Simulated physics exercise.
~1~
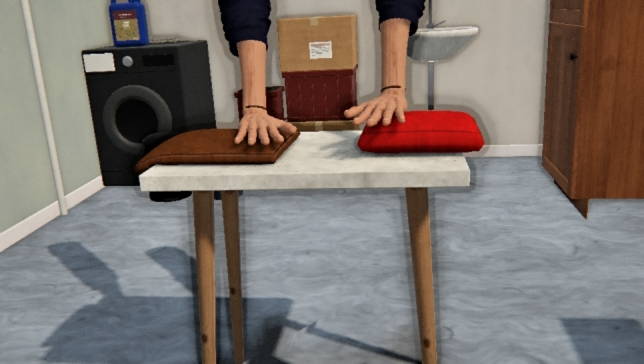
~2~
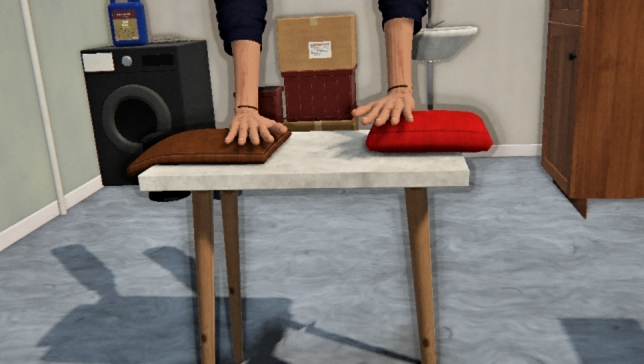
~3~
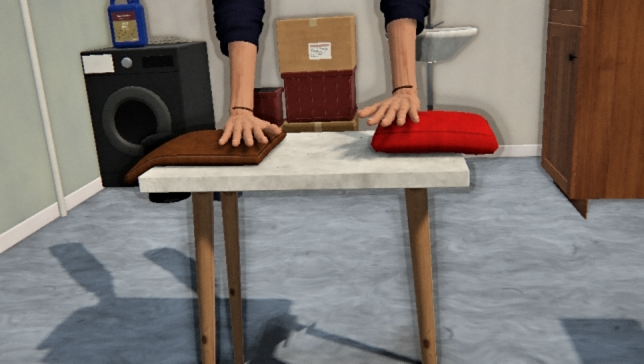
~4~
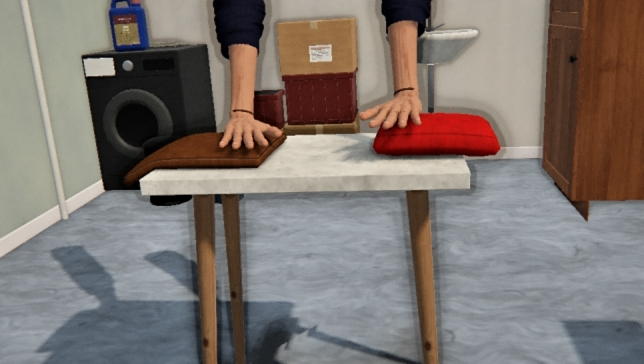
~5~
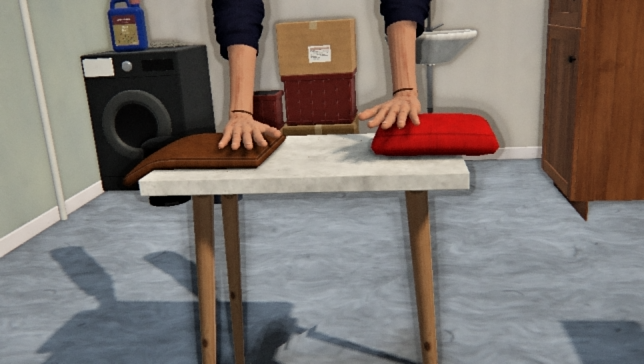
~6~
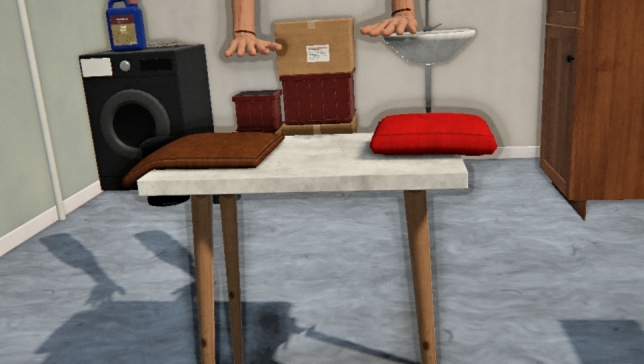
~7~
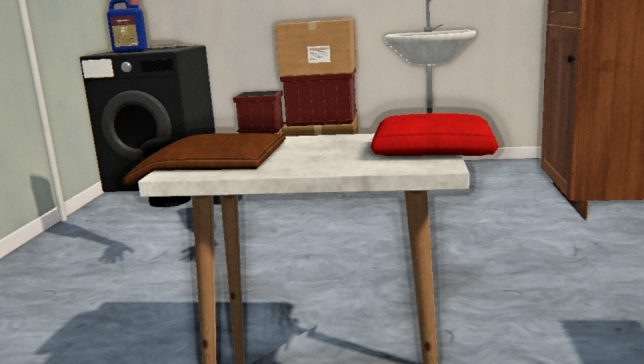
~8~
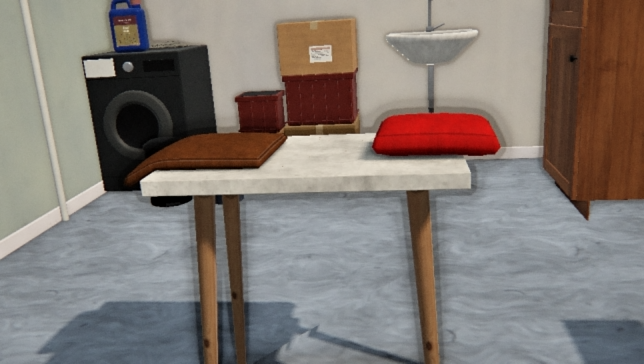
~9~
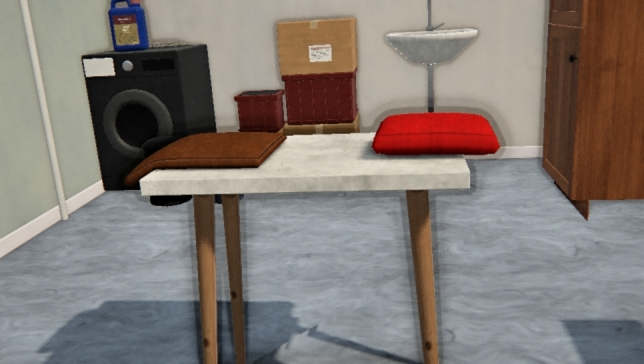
Two hands reach down from the top of the view onto a short, pale-topped side table with wooden legs, the left resting on a brown seat pad and the right on a red sack. Seen from the front, the table stands on a blue-grey floor, with a dark washing machine, stacked boxes, a basin and a wooden cabinet behind. The hands slide the pad slightly left and the sack slightly right, over the table's ends. They pause, then lift away and leave the view. Both the pad and the sack stay in place on top.
